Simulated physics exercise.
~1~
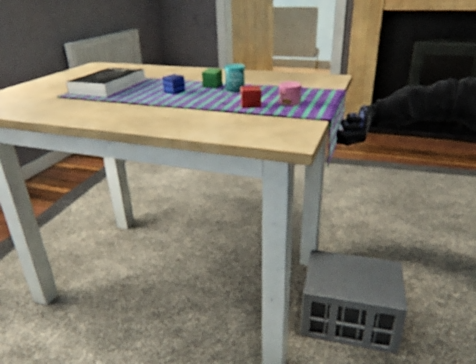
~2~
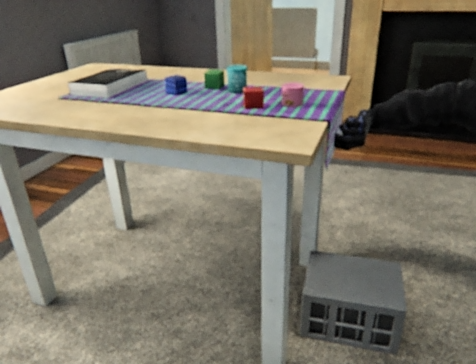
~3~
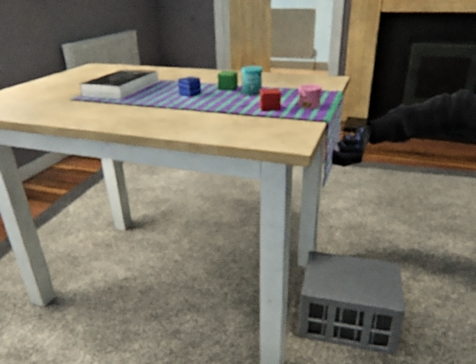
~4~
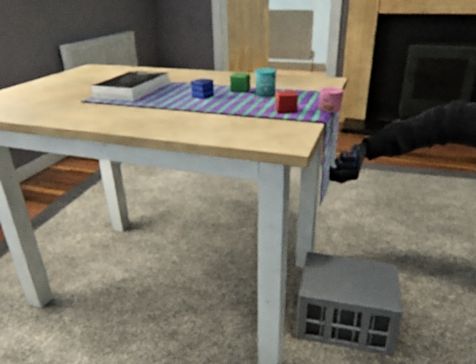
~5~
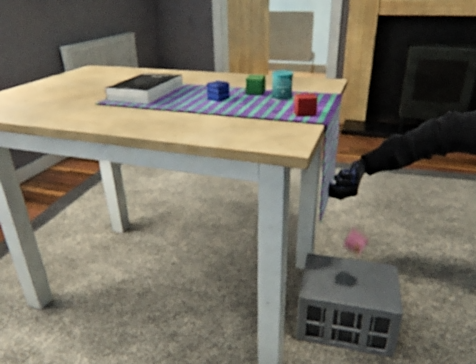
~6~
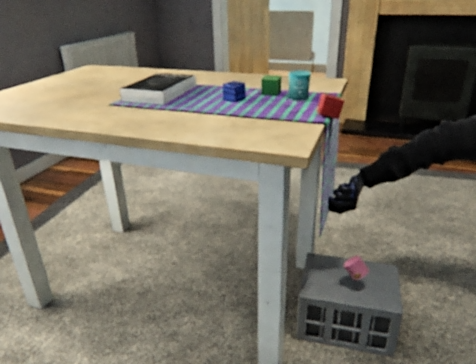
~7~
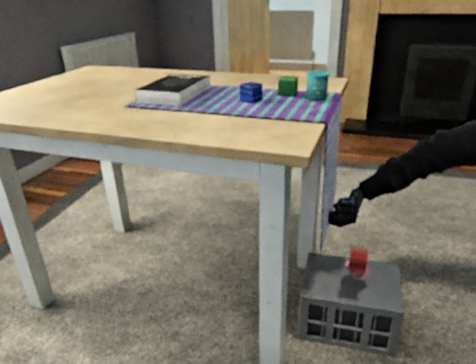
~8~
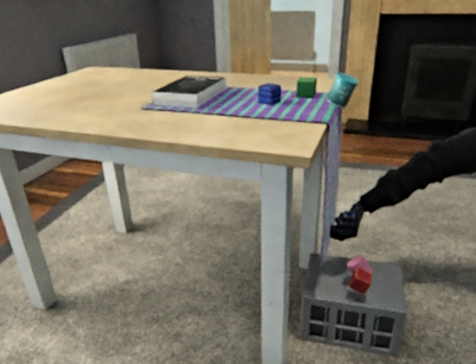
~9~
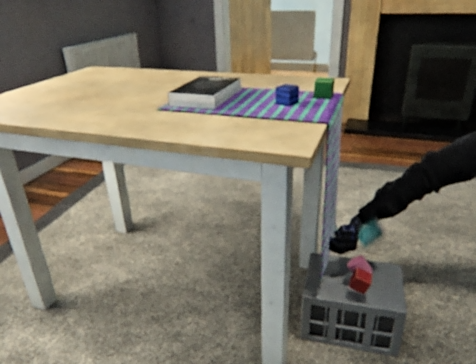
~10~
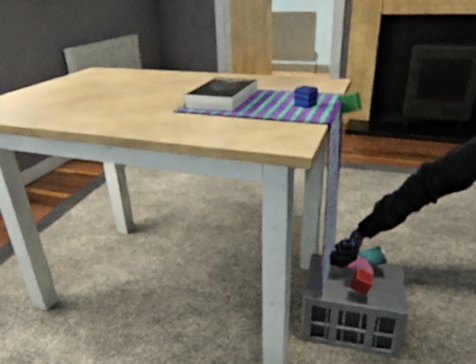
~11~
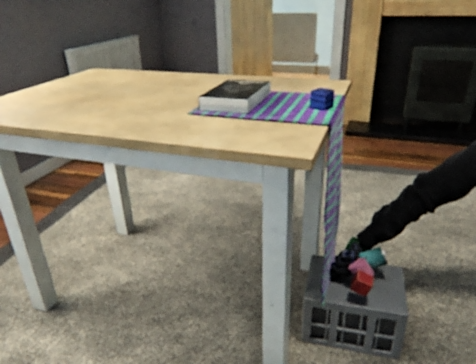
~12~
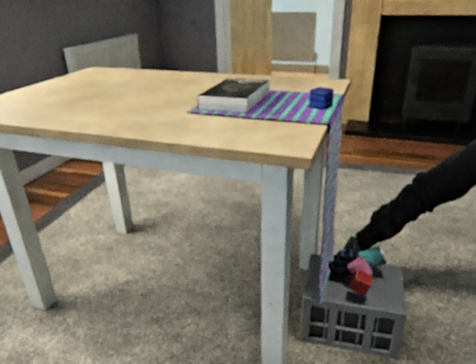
The clip opens on a wooden table where a striped purple scarf holds a book, a blue cube, a green cube, a turquoise can, a red cube and a pink pot, with a grey crate on the carpet below. A dark-sleeved arm slowly pulls the hanging end downward, drawing everything to the right. The pink pot drops onto the crate first, and the red cube tips off after it. The turquoise can leans and tumbles down, followed by the green cube. Finally the scarf stops, the four fallen things heaped on the crate while the blue cube and book remain on the table.
